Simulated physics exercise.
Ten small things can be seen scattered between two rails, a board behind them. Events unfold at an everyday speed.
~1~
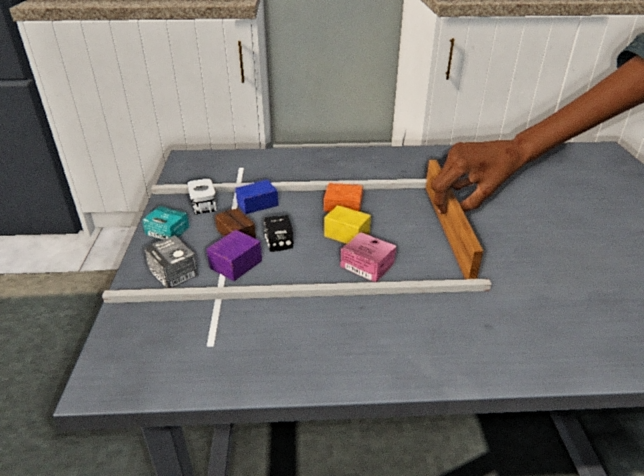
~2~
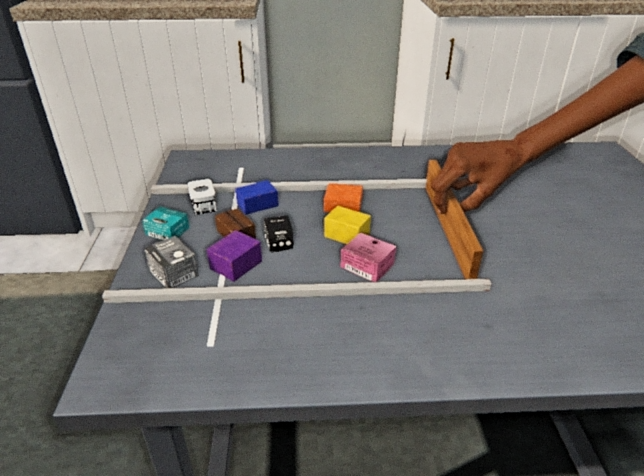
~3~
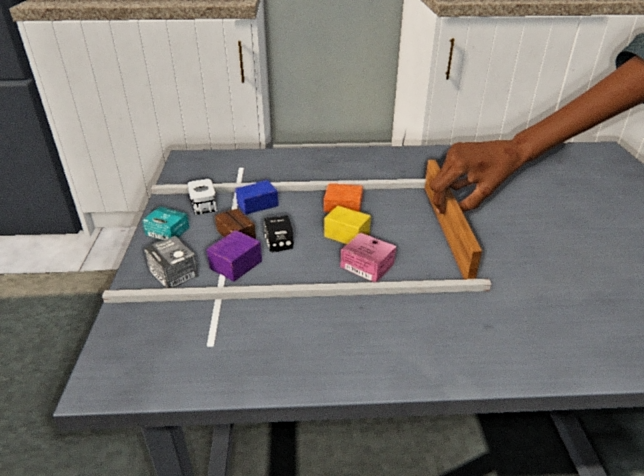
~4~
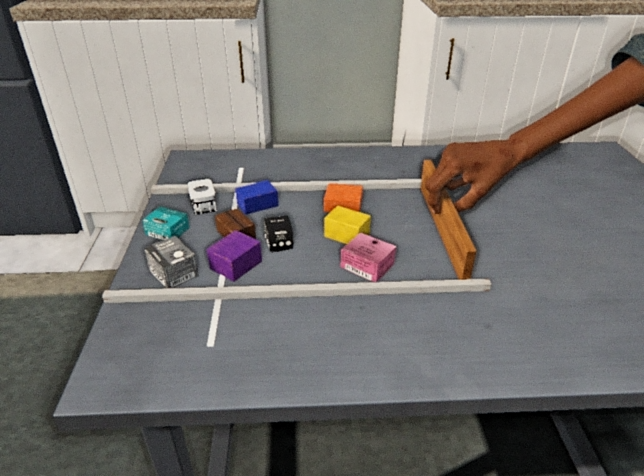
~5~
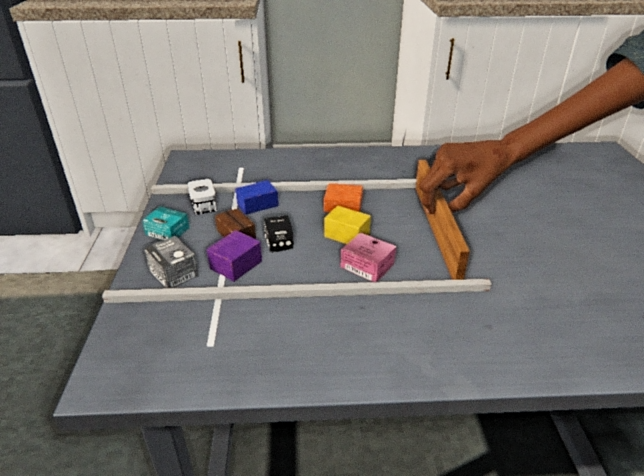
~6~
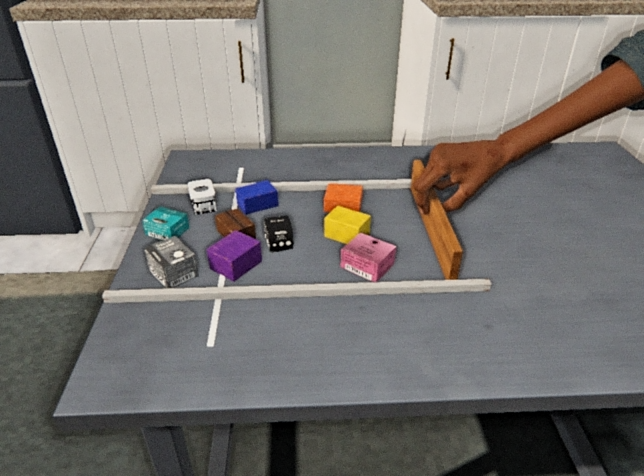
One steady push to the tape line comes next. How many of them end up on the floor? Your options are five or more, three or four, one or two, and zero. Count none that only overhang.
My pick is zero.
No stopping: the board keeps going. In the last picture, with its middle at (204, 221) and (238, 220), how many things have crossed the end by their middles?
The counts would come to 3 and 0.
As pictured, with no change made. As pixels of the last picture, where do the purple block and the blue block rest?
The purple block comes to rest at (165, 255), and the blue block comes to rest at (182, 196).
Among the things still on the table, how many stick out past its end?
The number overhanging is 3.
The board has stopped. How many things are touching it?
That makes 3.
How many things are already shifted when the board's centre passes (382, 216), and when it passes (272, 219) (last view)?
Moved so far: 1, later 9.
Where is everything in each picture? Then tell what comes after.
In the first frame, turquoise box (166, 224); grey box (171, 262); white case (202, 197); board (450, 215); tape (229, 236).
In the second frame, grey box (171, 262); pink box (368, 257).
In the third frame, white case (202, 197); brown box (236, 227).
In the fourth frame, turquoise box (166, 224); purple block (235, 256).
In the fifth frame, grey box (171, 262); orange block (344, 198).
In the sixth frame, turquoise box (166, 224); grey box (171, 262); white case (202, 197); board (433, 215); tape (229, 236).
Soon after, none off yet; turquoise box at rest near (166, 224); grey box at rest near (171, 262); white case at rest near (202, 197).
At rest, the number that fall off is zero.
